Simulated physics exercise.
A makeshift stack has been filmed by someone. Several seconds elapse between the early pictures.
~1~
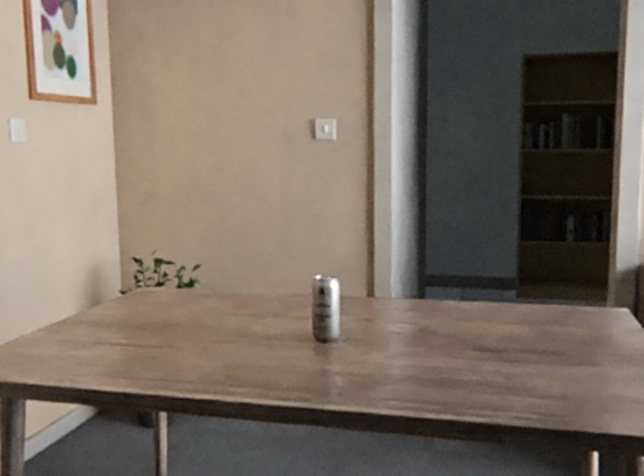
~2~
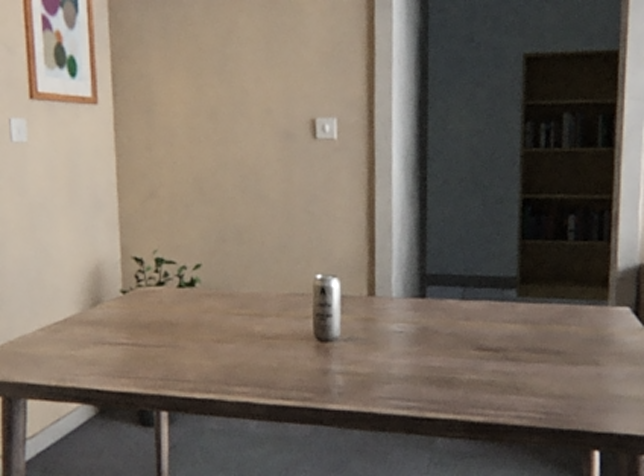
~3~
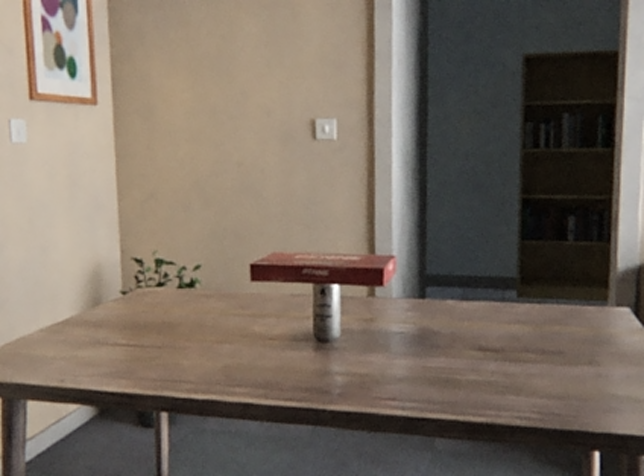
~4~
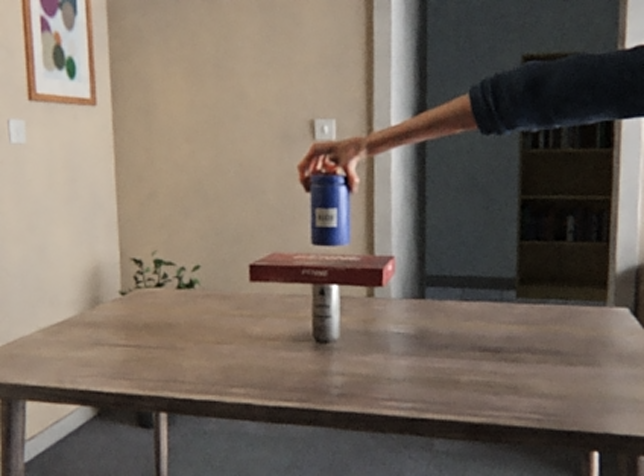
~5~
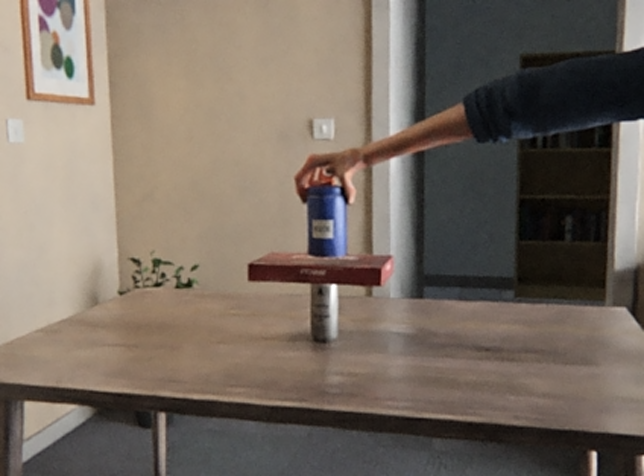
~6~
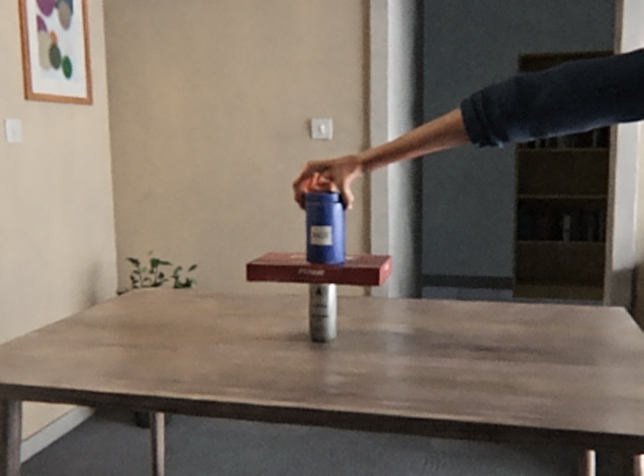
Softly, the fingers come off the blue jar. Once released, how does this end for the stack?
It will stand firm.
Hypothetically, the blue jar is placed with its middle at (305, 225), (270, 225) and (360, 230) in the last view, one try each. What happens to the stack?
First try: It stays up; second try: It comes apart; third try: It comes apart.
Then, 0.80 s after the last picture, nothing has stirred.
Then, 1.70 s after the last picture, blue jar resting near (325, 228).
At rest, all 3 in place. Seen from the same camera at the end, blue jar near (325, 228). The stack keeps its balance.
